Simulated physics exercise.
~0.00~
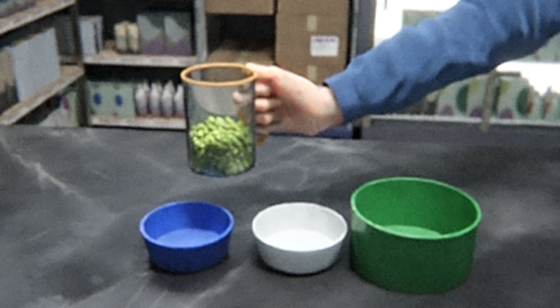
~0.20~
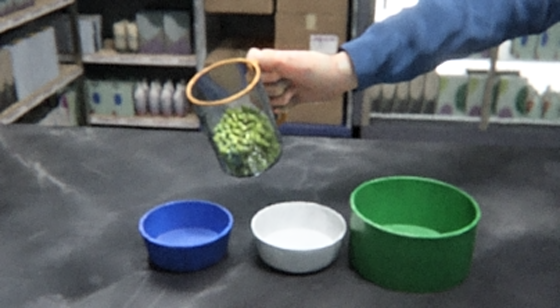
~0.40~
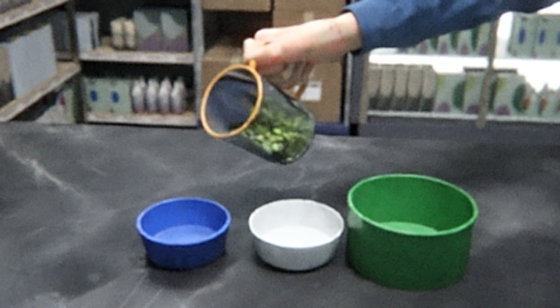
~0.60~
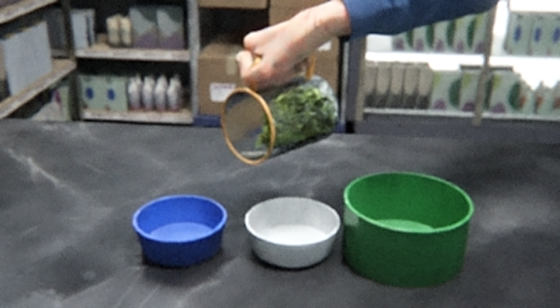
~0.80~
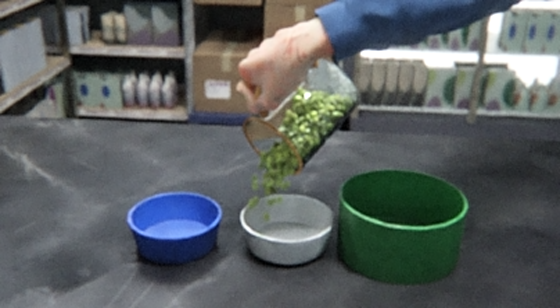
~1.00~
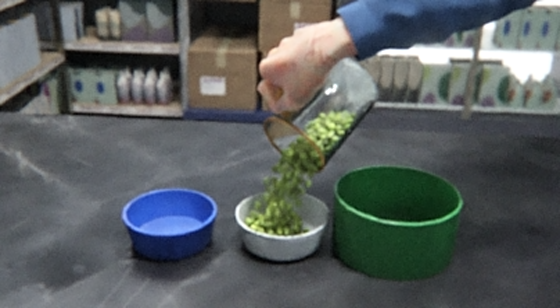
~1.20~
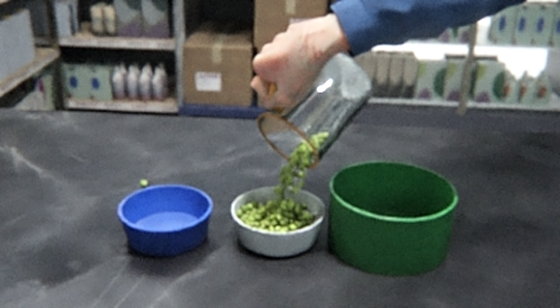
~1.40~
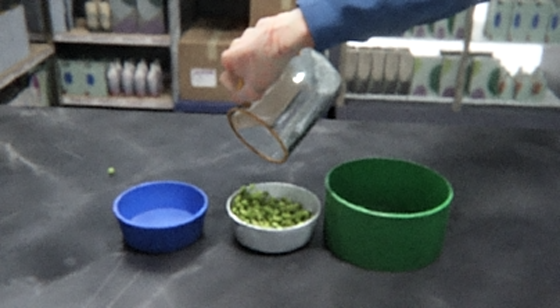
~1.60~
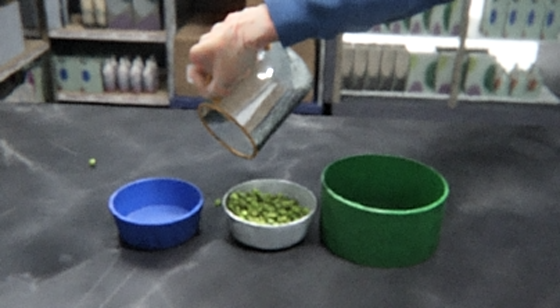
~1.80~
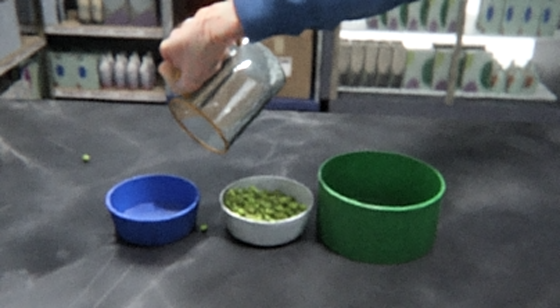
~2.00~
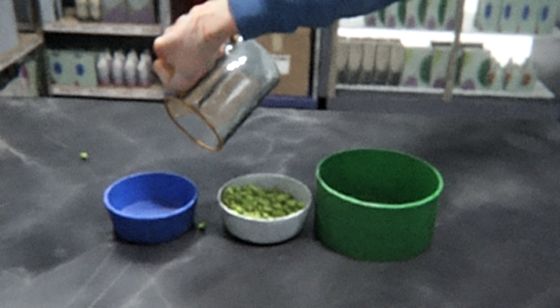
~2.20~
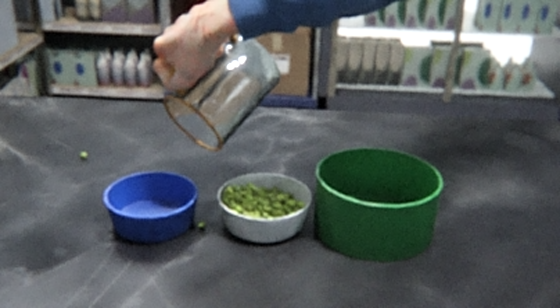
A clear cup with an orange rim, partly filled with green dried peas, is held upright by a hand in a blue sleeve above a dark table. Below it stand a blue dish, a white dish and a larger green pot. The hand tips the cup to the left until it lies on its side, then further, and peas start spilling from its mouth. They stream into the white dish and heap up there, while a stray pea or two lands on the table near the blue dish. The emptied cup drifts left and stops, still tipped mouth down, with the peas resting in the white dish and the other two containers looking empty.
